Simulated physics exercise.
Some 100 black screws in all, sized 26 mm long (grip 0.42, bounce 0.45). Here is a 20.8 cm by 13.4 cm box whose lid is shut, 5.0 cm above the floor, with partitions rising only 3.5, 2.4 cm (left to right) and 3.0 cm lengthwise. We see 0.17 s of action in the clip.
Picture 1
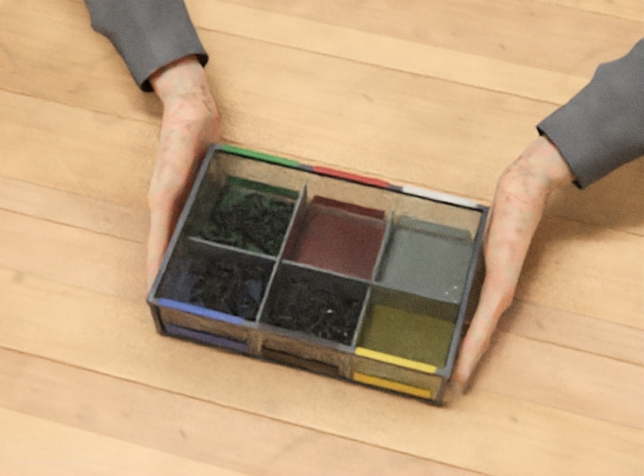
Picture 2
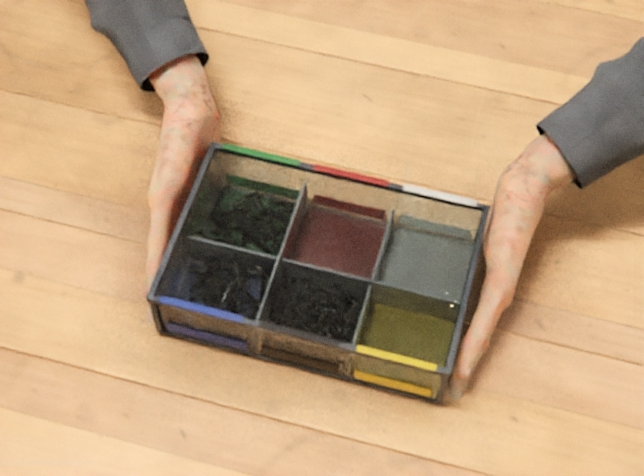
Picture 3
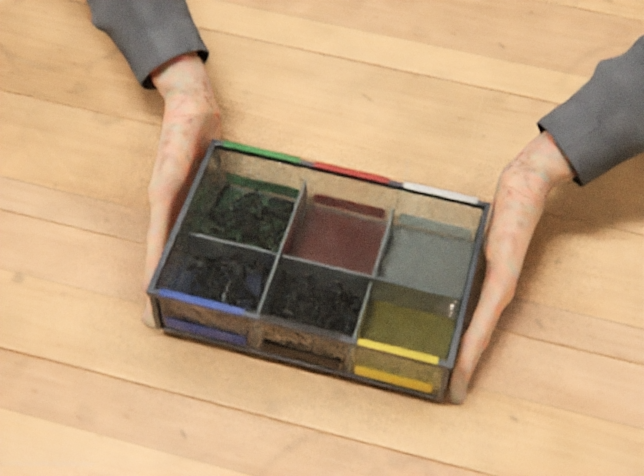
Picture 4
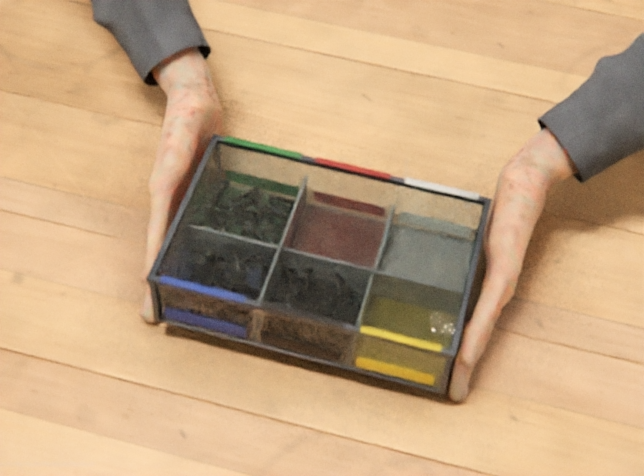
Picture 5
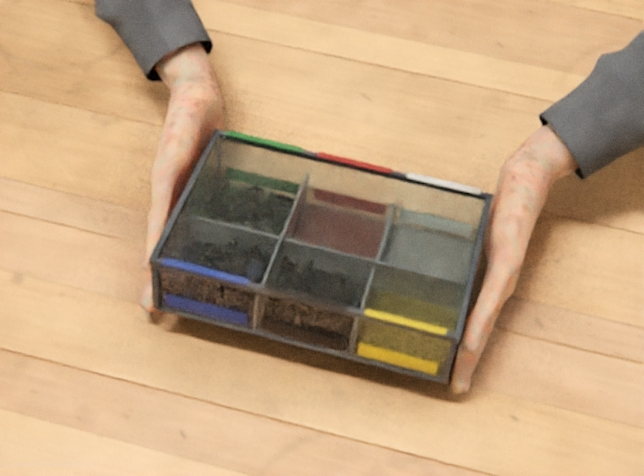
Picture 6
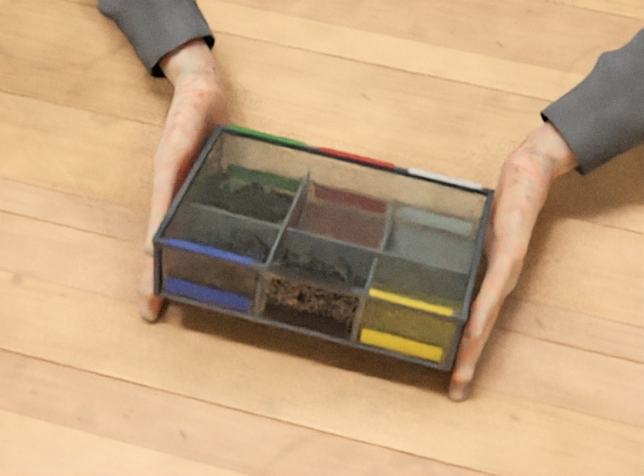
Clear-lidded six-compartment box holding small black screws being gradually tilted by two hands on a wooden surface, its coloured front rising into view.
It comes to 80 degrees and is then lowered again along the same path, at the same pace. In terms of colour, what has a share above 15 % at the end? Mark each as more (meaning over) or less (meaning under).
Red - less; blue - more; green - more; yellow - less; white - less; black - more.
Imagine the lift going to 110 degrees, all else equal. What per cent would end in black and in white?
Result - black 0 percent; white 10 percent.
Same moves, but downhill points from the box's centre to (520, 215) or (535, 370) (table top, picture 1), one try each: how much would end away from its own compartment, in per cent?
Near 30 and 40 percent, in that order.
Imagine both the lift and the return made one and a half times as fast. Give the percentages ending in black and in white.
Per cent - black: 20; white: 5.
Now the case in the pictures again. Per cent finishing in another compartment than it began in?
Result: Roughly 20 %.
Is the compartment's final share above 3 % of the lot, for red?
For red, the answer is affirmative.
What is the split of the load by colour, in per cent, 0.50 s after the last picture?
Red 5; blue 35; green 25; yellow 0; white 0; black 35.
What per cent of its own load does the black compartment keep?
Around 70 percent stays put.
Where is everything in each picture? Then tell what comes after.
Box tilt 0 degrees, front corners at (154, 299) and (444, 372); blue 35 %, green 25 %, black 40 %, in the first frame.
Box tilt 1 degrees, front corners at (154, 297) and (445, 370), in the second frame.
Box tilt 3 degrees, front corners at (154, 290) and (447, 363), lowest corner right back, in the third frame.
Box tilt 7 degrees, front corners at (154, 277) and (450, 351), lowest corner right back, in the fourth frame.
Box tilt 12 degrees, front corners at (156, 260) and (455, 335), lowest corner right back, in the fifth frame.
Box tilt 18 degrees, front corners at (159, 240) and (460, 317), lowest corner right back; blue 35 %, green 25 %, black 40 %, in the sixth frame.
Then, 0.50 s after the last picture, tilt 79 degrees; red 5 %, blue 35 %, green 25 %, black 35 %.
Then, 0.82 s after the last picture, tilt 34 degrees; red 10 %, blue 30 %, green 30 %, black 25 %.
Then, 1.25 s after the last picture, tilt 0 degrees; red 10 %, blue 30 %, green 30 %, black 25 %.
In the end, red 10 %, blue 30 %, green 30 %, yellow 0 %, white 0 %, black 25 %.
